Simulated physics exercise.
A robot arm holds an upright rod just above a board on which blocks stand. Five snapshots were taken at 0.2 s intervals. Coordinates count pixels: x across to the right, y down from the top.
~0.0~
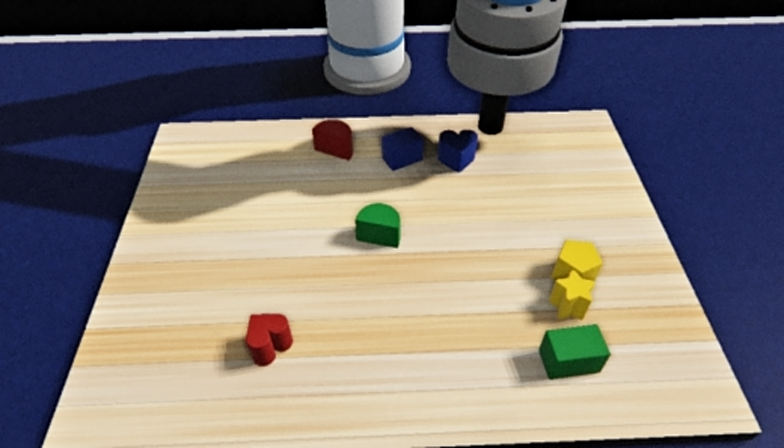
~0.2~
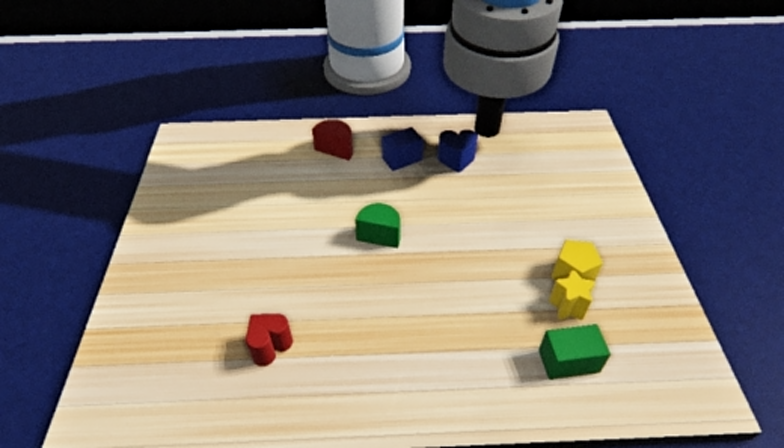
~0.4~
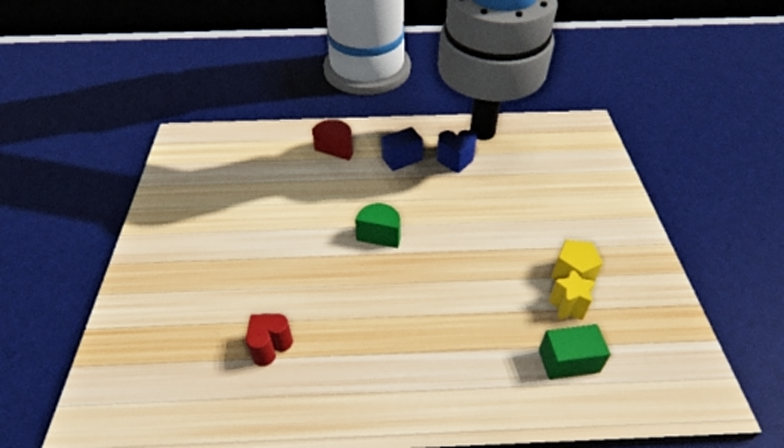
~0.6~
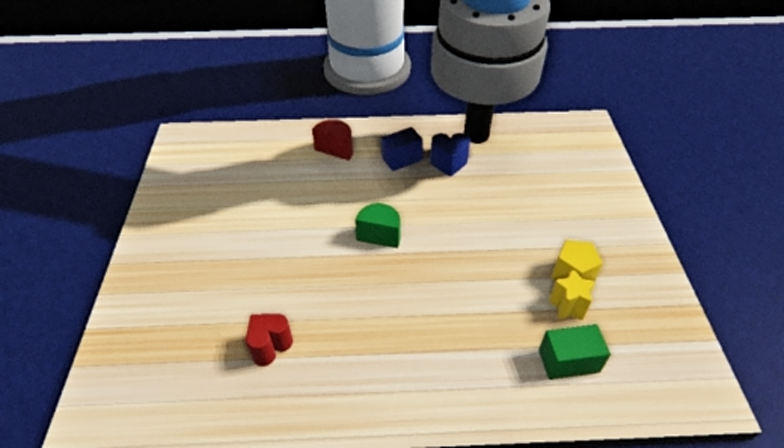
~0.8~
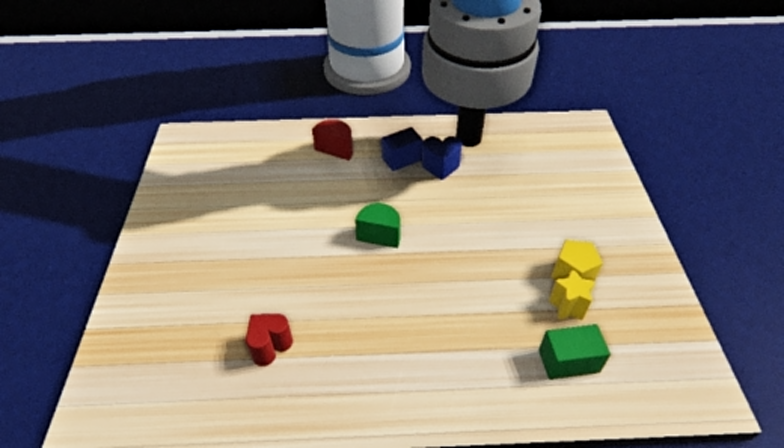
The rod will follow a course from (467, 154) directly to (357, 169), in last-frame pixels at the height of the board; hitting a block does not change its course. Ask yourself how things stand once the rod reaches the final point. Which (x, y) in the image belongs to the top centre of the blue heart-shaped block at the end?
Located at (395, 166).
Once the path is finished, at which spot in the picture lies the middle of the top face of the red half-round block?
Its top middle: (309, 117).
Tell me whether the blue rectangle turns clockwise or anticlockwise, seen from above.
It rotates clockwise.
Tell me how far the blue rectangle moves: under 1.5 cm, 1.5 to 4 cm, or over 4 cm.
The over 4 cm band.
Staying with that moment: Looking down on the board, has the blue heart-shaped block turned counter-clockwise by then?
I'd say yes.
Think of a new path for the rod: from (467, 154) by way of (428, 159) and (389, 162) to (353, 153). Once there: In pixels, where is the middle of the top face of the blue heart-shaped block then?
The top centre is at (399, 163).
The first path, step by step. One third of the way, rod at (431, 145); blue rectangle at (397, 137); blue heart-shaped block at (414, 157), turned 40° anticlockwise.
Two thirds of the way, rod at (394, 150); red half-round block at (329, 126); blue rectangle at (364, 135), turned 35° clockwise; blue heart-shaped block at (397, 165), turned 100° anticlockwise.
At the end, rod at (356, 154); red half-round block at (309, 117), turned 20° clockwise; blue rectangle at (334, 134), turned 70° clockwise; blue heart-shaped block at (395, 166), turned 110° anticlockwise.
